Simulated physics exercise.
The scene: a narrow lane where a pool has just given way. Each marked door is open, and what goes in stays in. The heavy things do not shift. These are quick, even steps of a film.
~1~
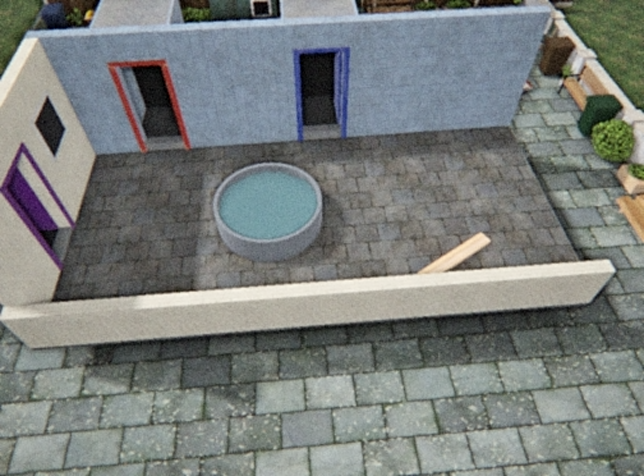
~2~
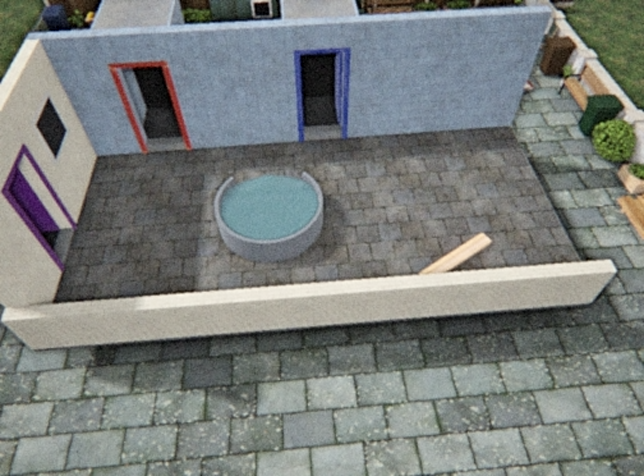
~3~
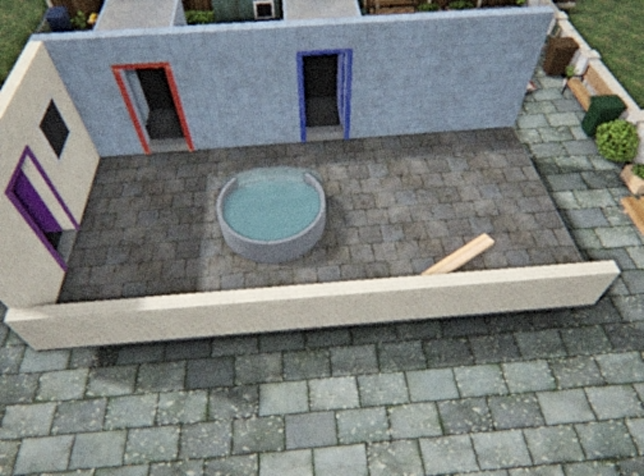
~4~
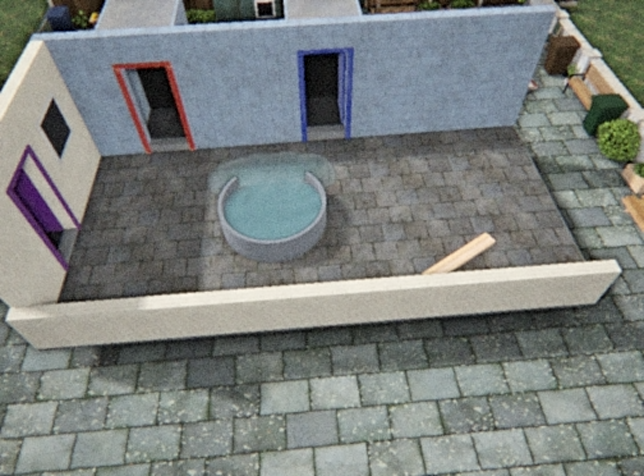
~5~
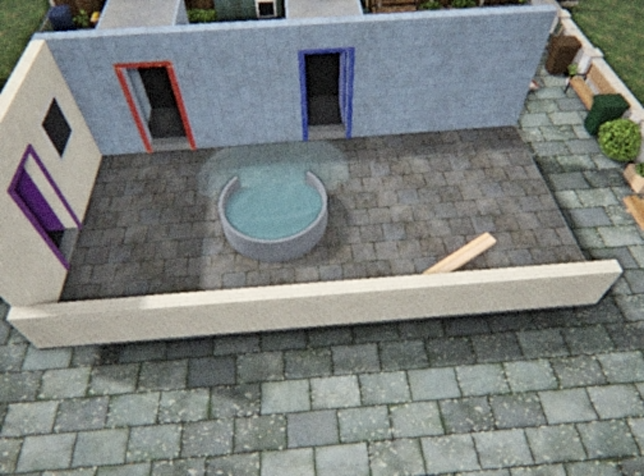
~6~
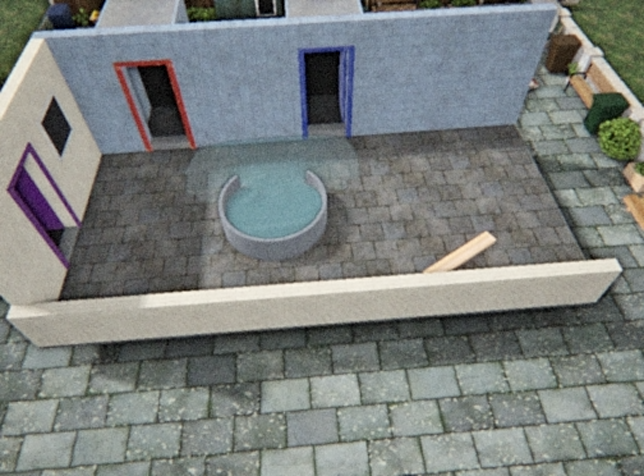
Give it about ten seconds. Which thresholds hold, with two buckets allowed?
In the end: The purple door stays under that; the blue door stays under that; the red door stays under that.
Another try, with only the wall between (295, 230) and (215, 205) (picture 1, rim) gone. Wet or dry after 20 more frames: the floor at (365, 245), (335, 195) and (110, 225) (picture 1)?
As listed: Under water, dry, under water.
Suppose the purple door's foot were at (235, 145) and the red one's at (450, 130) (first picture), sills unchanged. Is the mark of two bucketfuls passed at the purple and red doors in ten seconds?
In short: Purple floods, red is under.
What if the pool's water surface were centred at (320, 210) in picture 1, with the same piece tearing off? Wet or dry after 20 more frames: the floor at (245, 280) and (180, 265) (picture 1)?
In turn: Dry, clear.
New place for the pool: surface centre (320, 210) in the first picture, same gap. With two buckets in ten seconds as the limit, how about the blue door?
One by one: Blue floods.
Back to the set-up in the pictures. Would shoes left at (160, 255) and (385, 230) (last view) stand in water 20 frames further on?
In that order: Not flooded, clear.
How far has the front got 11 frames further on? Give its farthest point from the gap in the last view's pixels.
At about (463, 132).
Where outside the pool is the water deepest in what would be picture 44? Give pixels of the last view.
Near (50, 327).
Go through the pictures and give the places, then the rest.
In the first frame, the pool at (268, 203) is whole and still.
In the second frame, water pours out on the pool's far side and has run to a hidden place.
In the third frame, water pours out on the pool's far side and has run to (228, 181).
In the fourth frame, the front is at (219, 170), out from the gap on the pool's far side.
In the fifth frame, the front is at (213, 159), out from the gap on the pool's far side.
In the sixth frame, water pours out on the pool's far side and has run to (341, 138).
A moment on, water covers 15 % of the floor; the purple door not reached, the blue door wet at the sill, nothing in, the red door wet at the sill, nothing in.
Next, water covers 20 % of the floor; the purple door not reached, the blue door wet at the sill, nothing in, the red door wet at the sill, nothing in.
Then, water covers 45 % of the floor; the purple door wet at the sill, nothing in, the blue door wet at the sill, nothing in, the red door wet at the sill, nothing in.
Later, water covers 65 % of the floor; the purple door wet at the sill, nothing in, the blue door wet at the sill, nothing in, the red door wet at the sill, nothing in.
In the end, water covers 85 % of the floor; the purple door wet at the sill, nothing in, the blue door wet at the sill, nothing in, the red door wet at the sill, nothing in.
